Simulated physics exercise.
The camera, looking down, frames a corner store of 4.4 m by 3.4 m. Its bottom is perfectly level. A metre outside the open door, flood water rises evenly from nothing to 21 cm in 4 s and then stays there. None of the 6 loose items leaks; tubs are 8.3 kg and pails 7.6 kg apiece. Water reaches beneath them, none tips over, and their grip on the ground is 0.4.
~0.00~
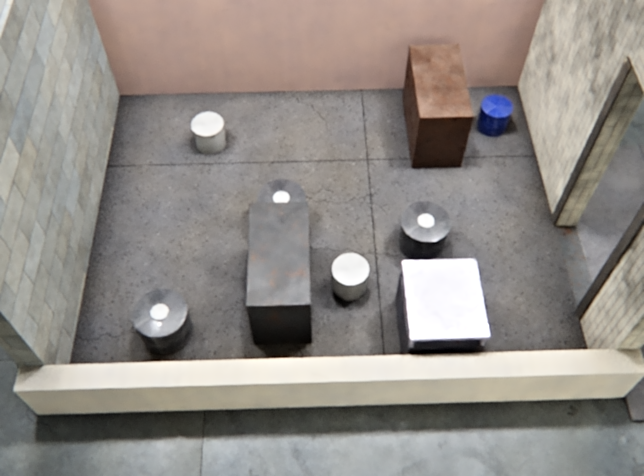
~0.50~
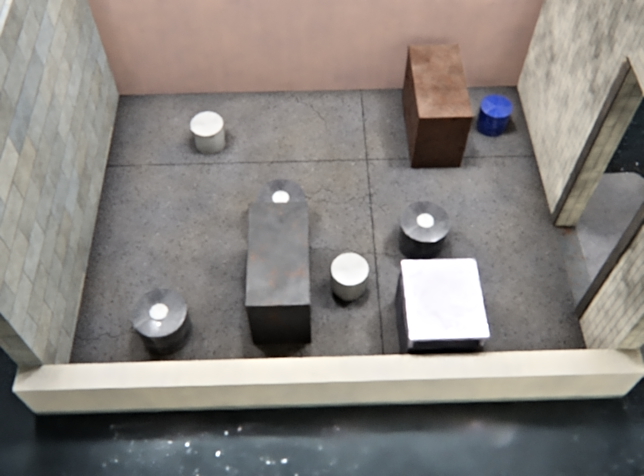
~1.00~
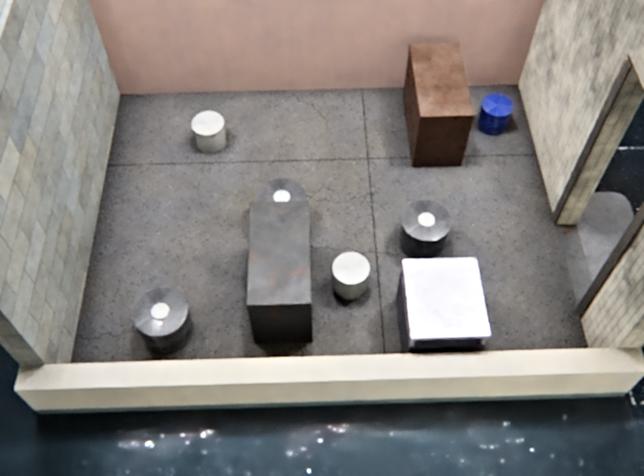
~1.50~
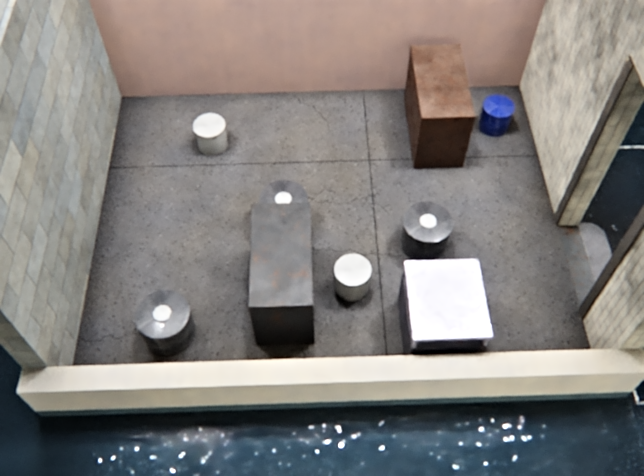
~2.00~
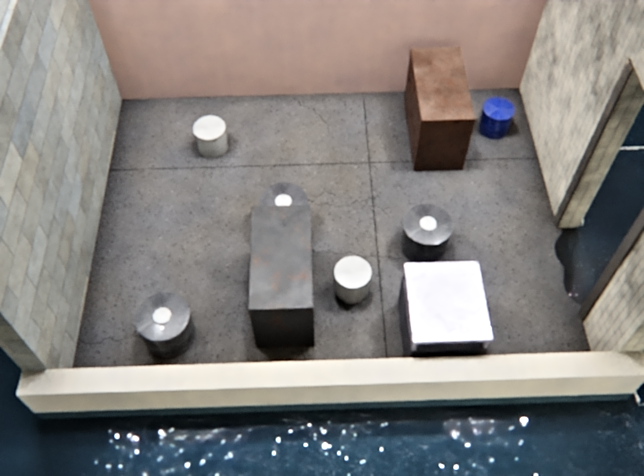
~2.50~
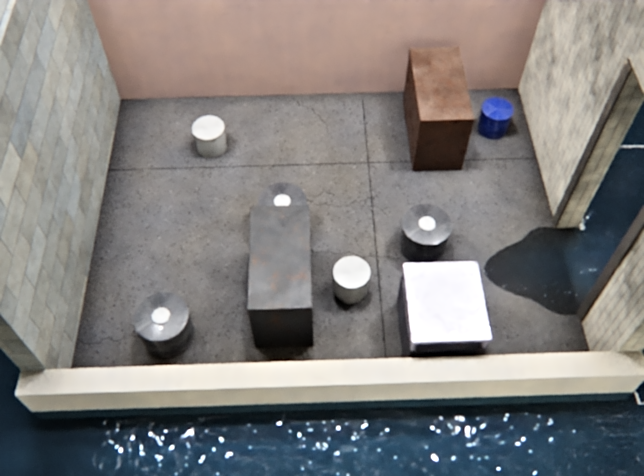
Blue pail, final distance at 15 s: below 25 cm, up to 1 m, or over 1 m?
Close by.
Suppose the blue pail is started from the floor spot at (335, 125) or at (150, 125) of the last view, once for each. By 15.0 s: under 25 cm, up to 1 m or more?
Run 1 - in place; run 2 - well off.
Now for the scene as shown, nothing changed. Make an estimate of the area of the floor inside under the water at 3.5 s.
About 2.5 m2 is covered.
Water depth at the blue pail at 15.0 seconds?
Around 5 cm.
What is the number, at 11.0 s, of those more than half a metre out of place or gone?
Count: 4.
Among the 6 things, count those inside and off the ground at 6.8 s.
Tally: 0 of them.
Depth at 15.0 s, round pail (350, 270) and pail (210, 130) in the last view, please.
11 and 12 cm.
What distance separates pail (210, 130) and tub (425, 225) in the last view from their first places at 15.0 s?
The first is 150 cm from its start, the second 250 cm.
After 3.5 s the blue pail is near (497, 109), 0.0 m from its start, aground; 0 afloat.
After 6.8 s the blue pail is near (497, 109), 0.0 m from its start, aground; 0 afloat.
After 11.0 s the blue pail is near (497, 109), 0.0 m from its start, aground; 4 afloat.
After 15.0 s the blue pail is near (497, 109), 0.0 m from its start, aground; 5 afloat.
